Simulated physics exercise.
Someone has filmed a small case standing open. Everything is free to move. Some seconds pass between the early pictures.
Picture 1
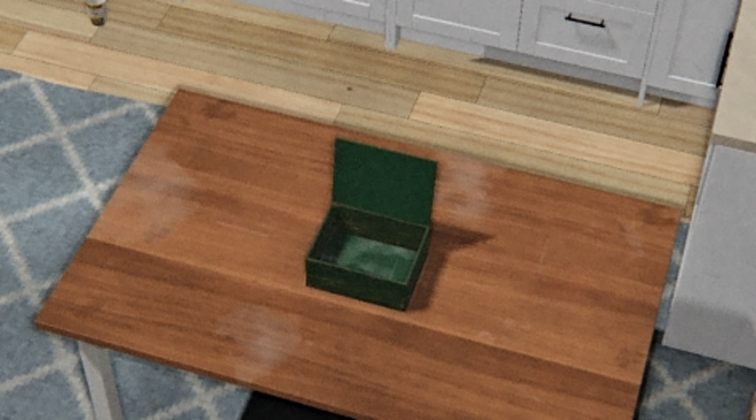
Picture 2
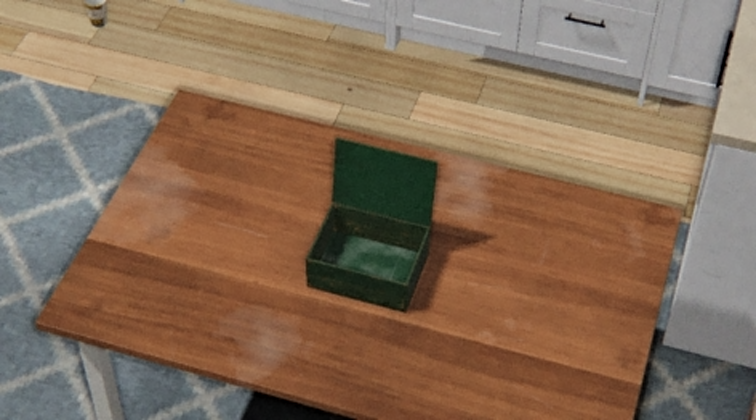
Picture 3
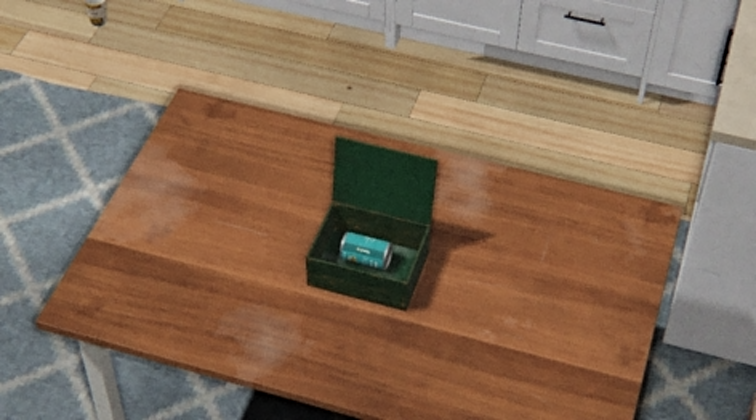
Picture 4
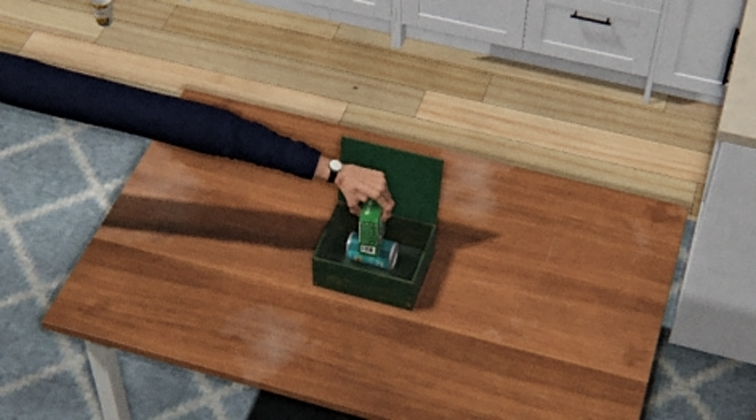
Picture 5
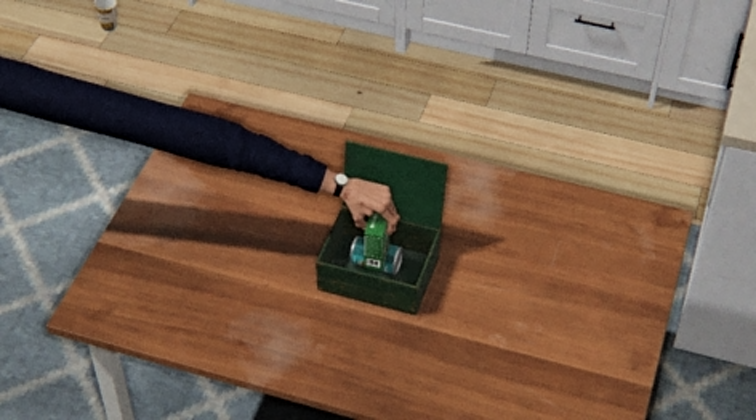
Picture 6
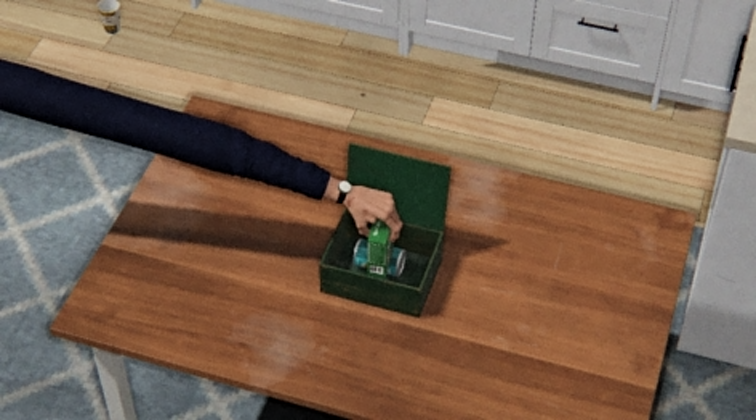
A dark-sleeved arm reaching from the left and lowering a green packet into an open green case already holding a turquoise tin.
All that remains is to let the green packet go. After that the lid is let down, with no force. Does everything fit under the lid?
The lid will not close.
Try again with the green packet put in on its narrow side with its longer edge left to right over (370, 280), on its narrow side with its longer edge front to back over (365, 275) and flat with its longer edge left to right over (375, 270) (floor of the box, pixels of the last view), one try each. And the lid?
First, it closes; second, it stays ajar; third, it shuts flat.
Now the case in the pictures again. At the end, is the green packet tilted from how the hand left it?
The green packet ends up tilted.
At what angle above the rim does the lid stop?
Some 30° above the rim.
Then, 0.40 s later than the last frame, green packet tilted by 42° near (381, 257); turquoise tin moved a little.
Then, 1.20 s later than the last frame, lid starting down; green packet tilted by 42° near (381, 256); turquoise tin moved a little.
Then, 1.60 s later than the last frame, lid 59° above the rim; green packet tilted by 42° near (381, 256); turquoise tin moved a little.
Then, 1.90 s later than the last frame, lid 36° above the rim; green packet tilted by 42° near (381, 256); turquoise tin moved a little.
When it is over, lid 31° above the rim; lying over in the box, green packet; turquoise tin as before. End places, in pixels of the last picture, green packet near (381, 256).
